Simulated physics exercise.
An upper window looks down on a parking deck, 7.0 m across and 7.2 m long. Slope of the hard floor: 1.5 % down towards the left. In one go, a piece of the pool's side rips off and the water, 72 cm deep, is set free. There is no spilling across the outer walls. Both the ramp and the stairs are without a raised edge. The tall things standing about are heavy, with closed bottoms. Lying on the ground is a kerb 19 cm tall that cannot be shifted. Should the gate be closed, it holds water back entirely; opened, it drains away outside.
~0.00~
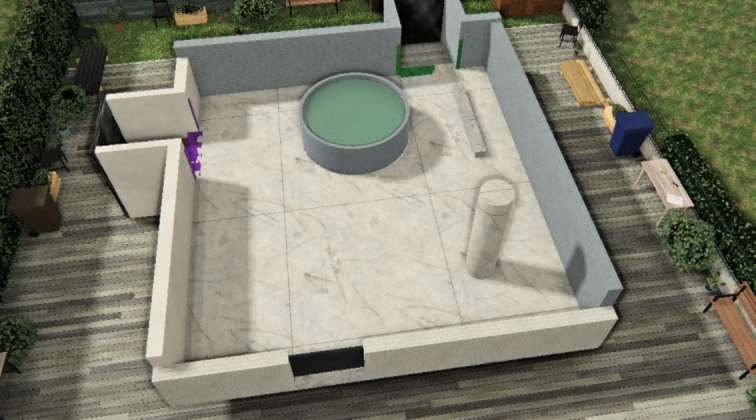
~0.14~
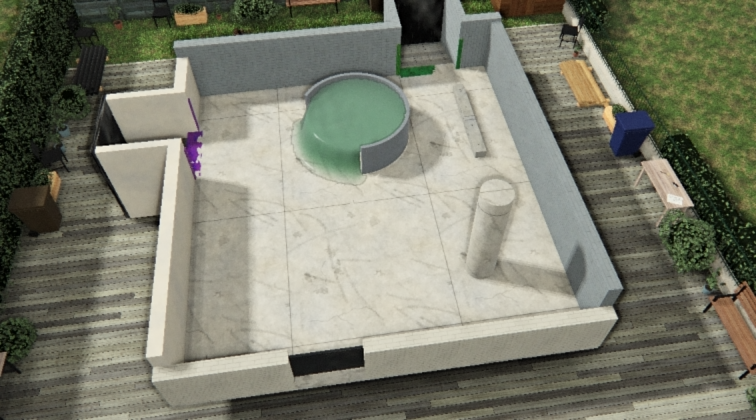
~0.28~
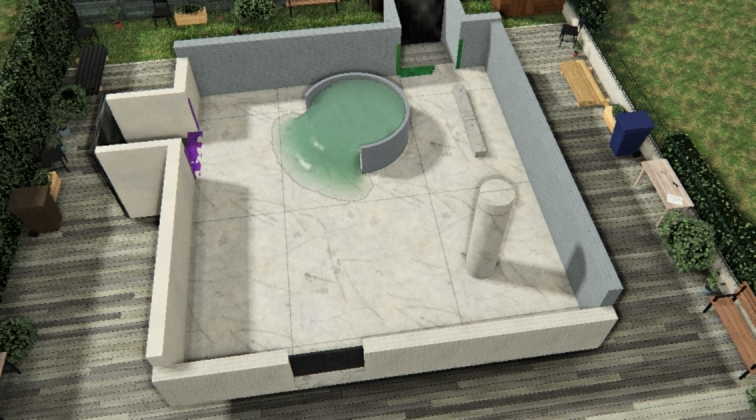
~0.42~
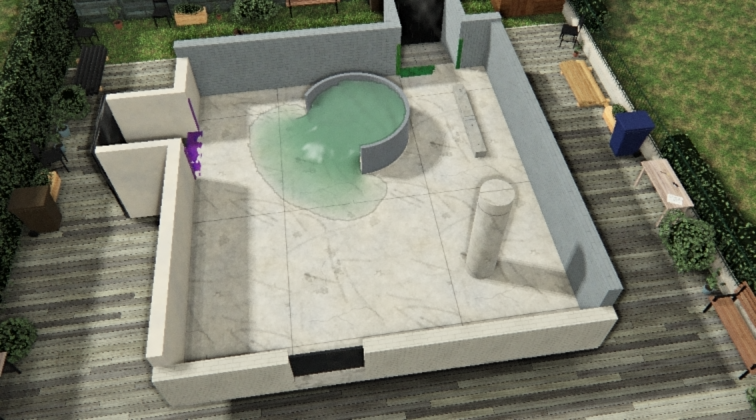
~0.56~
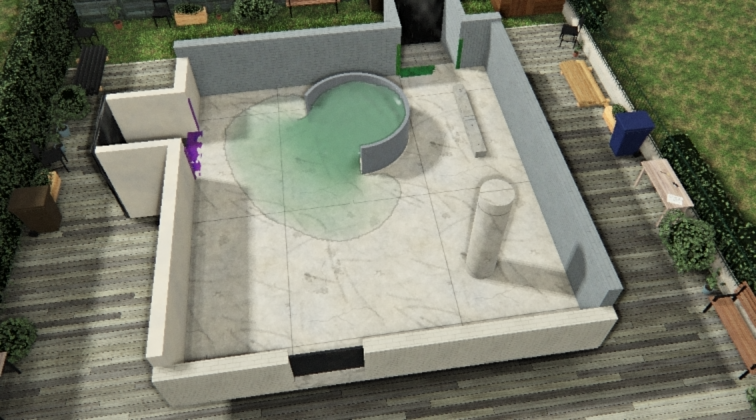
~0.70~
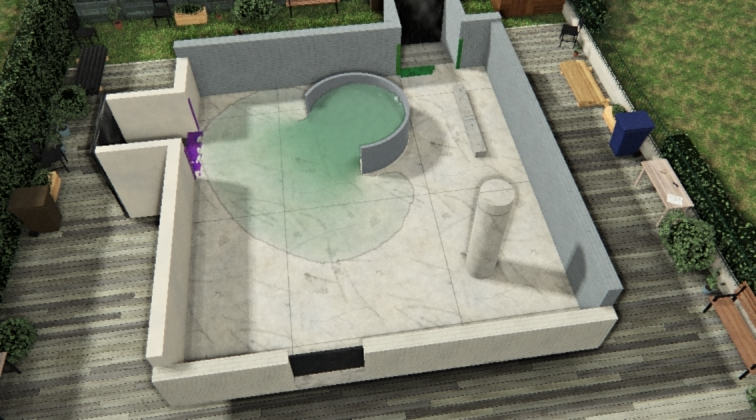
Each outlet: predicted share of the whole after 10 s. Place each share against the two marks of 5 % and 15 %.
For the gateway, I would put it at less than 5 %. For the flight of stairs down (marked purple), I would put it at above 15 %. For the basement ramp (marked green), I would put it at under 5 %.
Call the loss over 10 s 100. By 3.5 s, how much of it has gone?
60 %.
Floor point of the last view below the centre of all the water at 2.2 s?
About (280, 194).
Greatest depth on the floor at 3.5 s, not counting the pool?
Max around 34 cm.
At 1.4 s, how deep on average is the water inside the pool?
It averages close to 33 centimetres.
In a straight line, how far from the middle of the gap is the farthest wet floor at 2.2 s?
Some 5.4 metres from the gap.
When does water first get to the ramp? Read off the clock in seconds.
Arrival: Ramp 8.5 s.
After 1.4 s water covers 45 % of the floor and is deepest (32 cm) near (201, 103); gone so far, the gateway 0 %, the flight of stairs down (marked purple) 3 %, the basement ramp (marked green) 0 %.
After 2.2 s water covers 45 % of the floor and is deepest (44 cm) near (183, 384); gone so far, the gateway 0 %, the flight of stairs down (marked purple) 10 %, the basement ramp (marked green) 0 %.
After 3.5 s water covers 45 % of the floor and is deepest (34 cm) near (183, 384); gone so far, the gateway 0 %, the flight of stairs down (marked purple) 18 %, the basement ramp (marked green) 0 %.
After 6.0 s water covers 80 % of the floor and is deepest (16 cm) near (192, 244); gone so far, the gateway 0 %, the flight of stairs down (marked purple) 25 %, the basement ramp (marked green) 0 %.
After 10.0 s water covers 95 % of the floor and is deepest (9 cm) near (201, 98); gone so far, the gateway 0 %, the flight of stairs down (marked purple) 30 %, the basement ramp (marked green) 1 %.
